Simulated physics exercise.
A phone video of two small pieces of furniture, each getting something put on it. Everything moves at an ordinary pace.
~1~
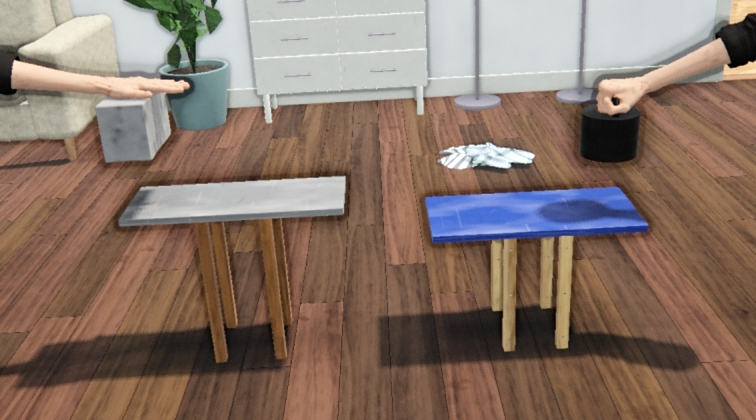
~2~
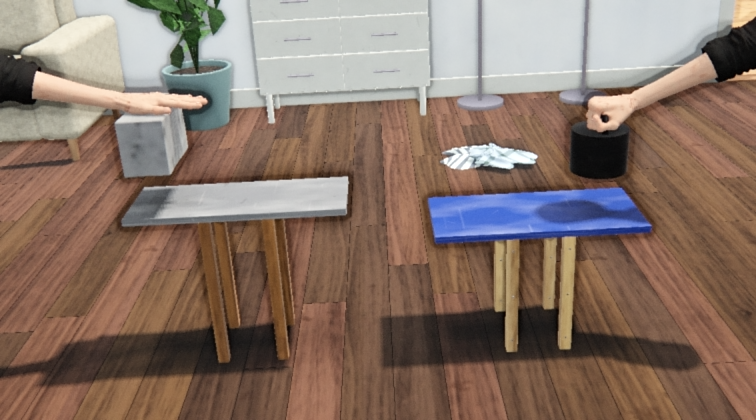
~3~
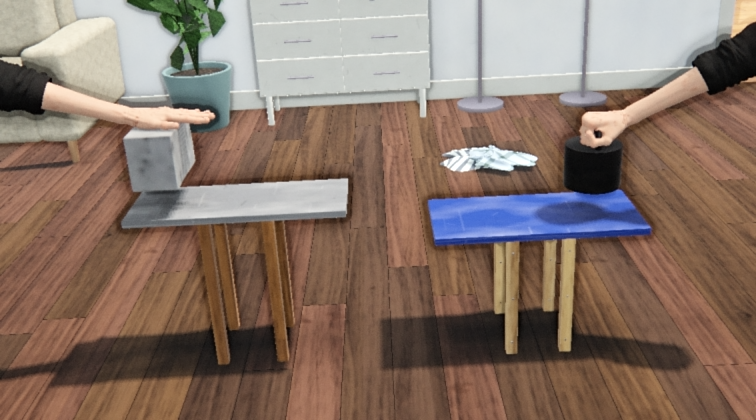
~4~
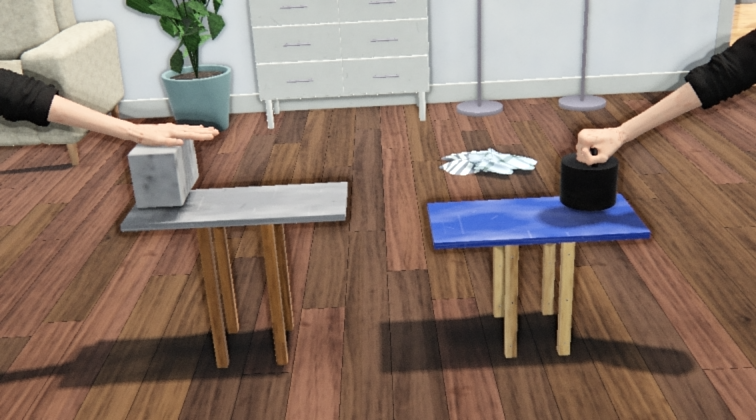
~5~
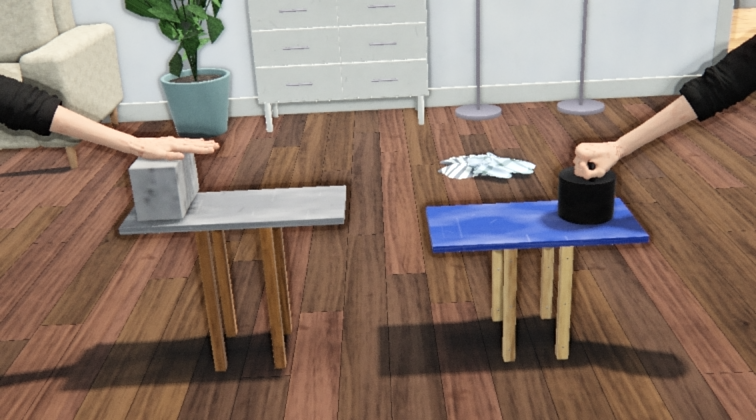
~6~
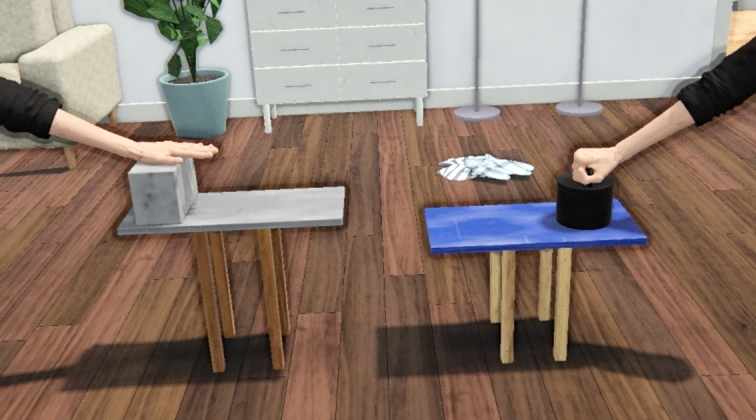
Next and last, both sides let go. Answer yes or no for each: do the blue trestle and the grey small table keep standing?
Blue trestle: No; grey small table: No.
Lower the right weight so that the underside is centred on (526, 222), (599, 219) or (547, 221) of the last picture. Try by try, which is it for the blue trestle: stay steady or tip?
Remains upright, tumbles, remains upright.
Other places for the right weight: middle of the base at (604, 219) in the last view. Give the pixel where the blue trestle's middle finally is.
At rest at (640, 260).
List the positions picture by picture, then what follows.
The first picture shows still on the way; blue trestle (531, 214); grey small table (238, 201); left slab (135, 121).
The second picture shows still on the way; grey small table (240, 201); right weight (599, 149).
The third picture shows still on the way; blue trestle (533, 216); left slab (161, 151).
The fourth picture shows still on the way; grey small table (239, 206); right weight (589, 181).
The fifth picture shows still on the way; blue trestle (531, 224); left slab (166, 179).
The sixth picture shows in place, still held; blue trestle (529, 226); grey small table (236, 210); right weight (584, 200).
Then, 0.52 s after the last picture, blue trestle tipped 25° from how it was near (587, 222); grey small table tipped 12° from how it was near (202, 208).
Then, 0.72 s after the last picture, blue trestle tipped 65° from how it was near (647, 254); grey small table tipped 32° from how it was near (147, 219).
Then, 0.88 s after the last picture, blue trestle tipped 62° from how it was near (643, 256); grey small table tipped 64° from how it was near (85, 270).
At rest, the blue trestle tips up, near (640, 256); the grey small table tips up, near (85, 275).
